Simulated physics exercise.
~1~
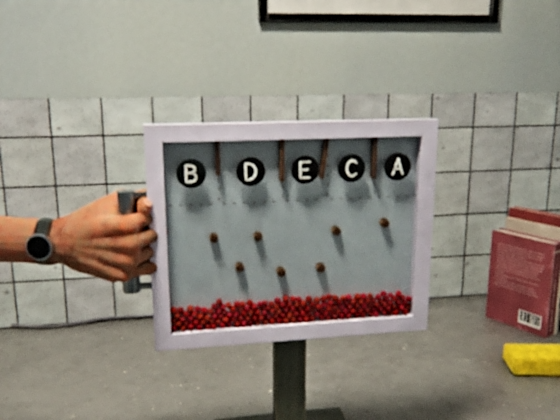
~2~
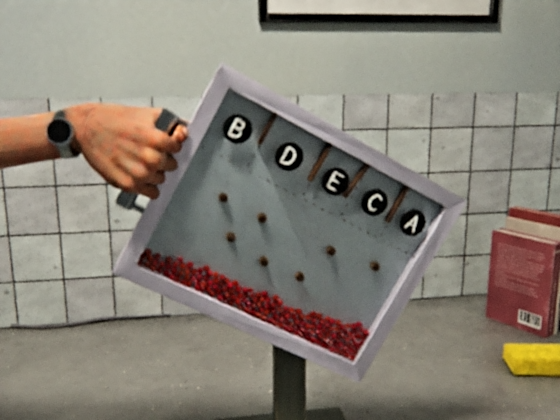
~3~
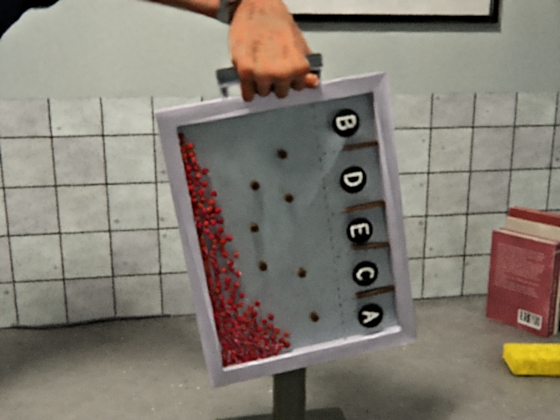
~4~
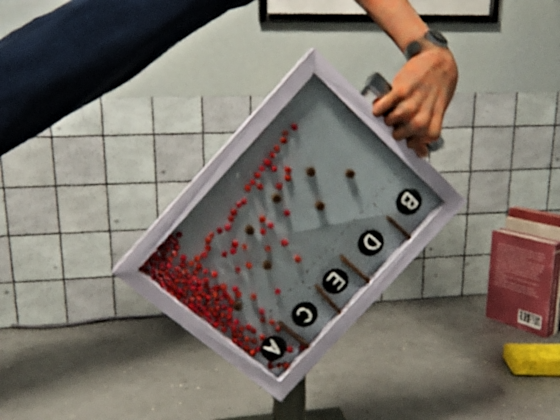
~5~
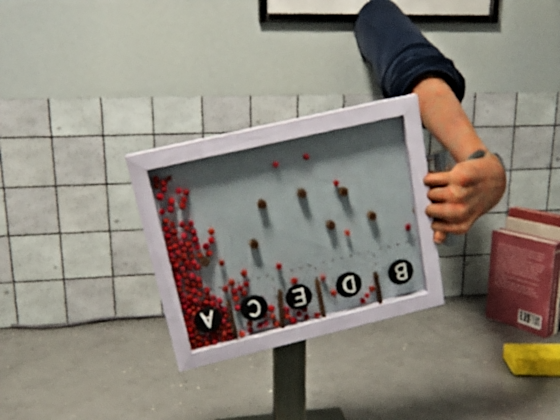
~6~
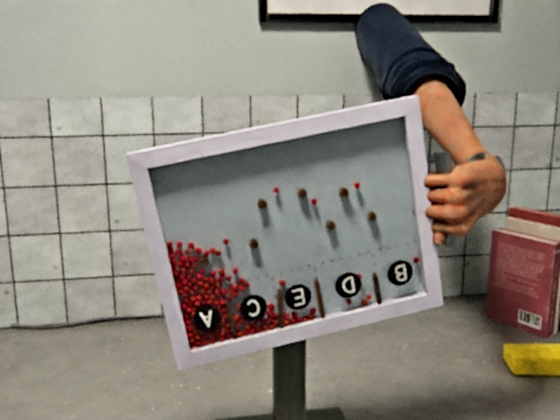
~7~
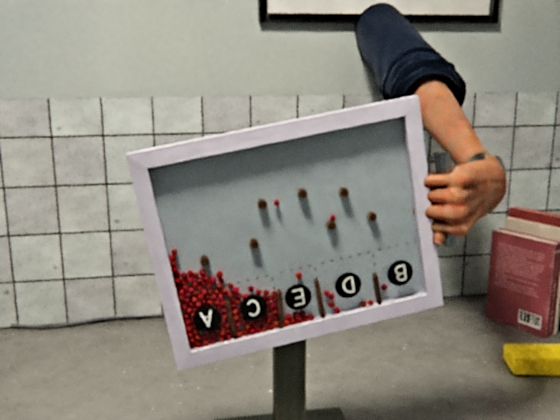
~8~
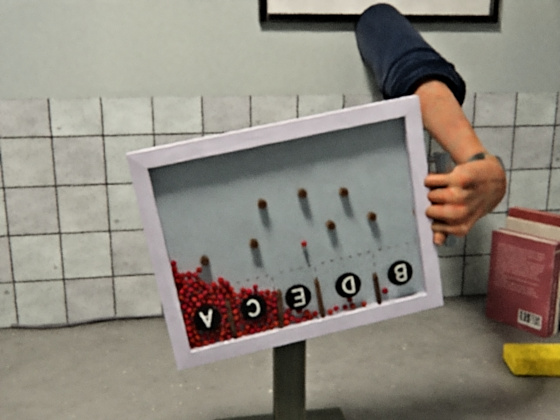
Red beads slide as a hand turns the framed case nearly upside down, mostly filling A and C.
